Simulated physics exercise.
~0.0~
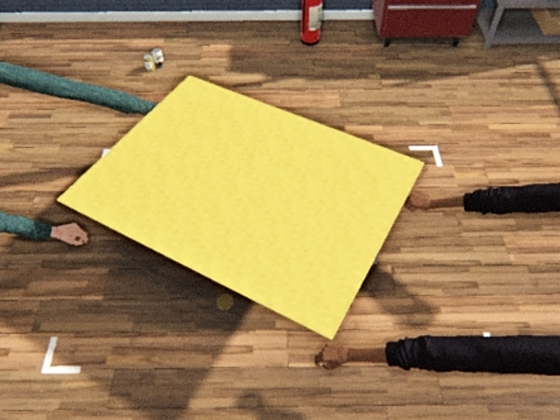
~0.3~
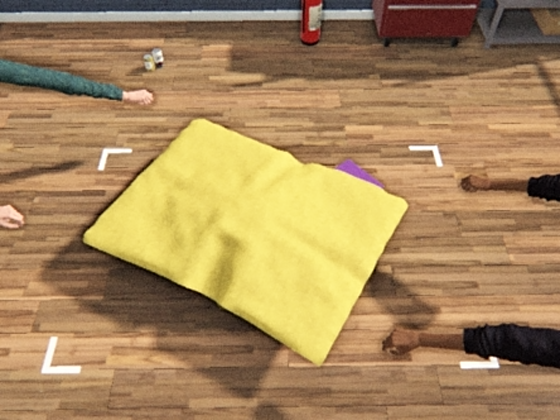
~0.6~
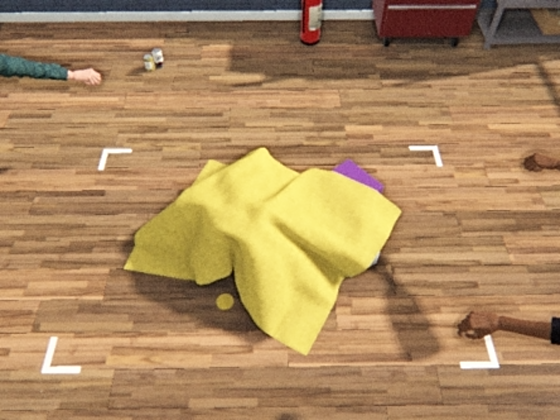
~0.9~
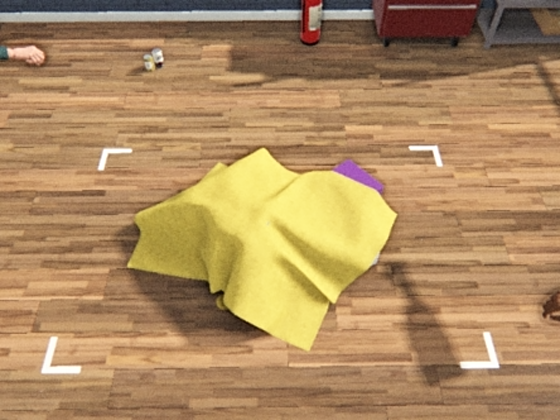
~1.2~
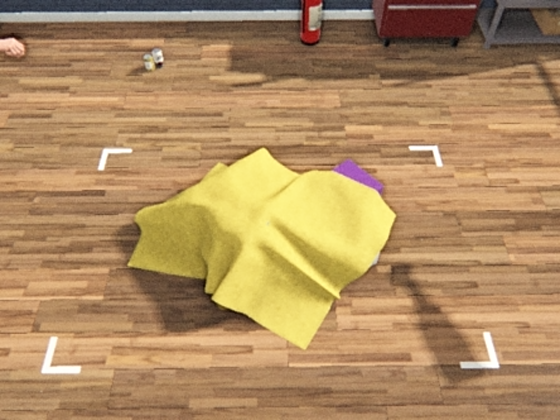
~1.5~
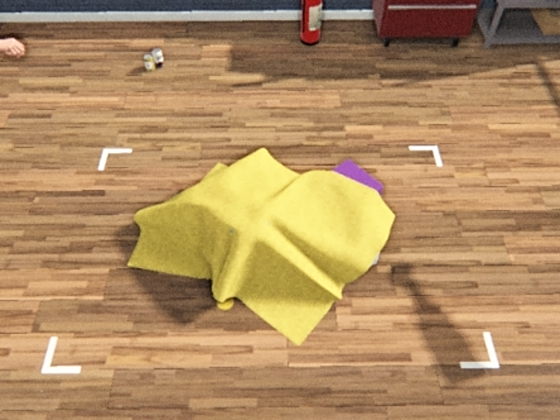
The video shows four hands, two on each side, releasing a flat yellow blanket above a wooden floor and drawing away as it drops and crumples over hidden objects. It settles in uneven folds, with a purple piece still peeking out at the upper right.
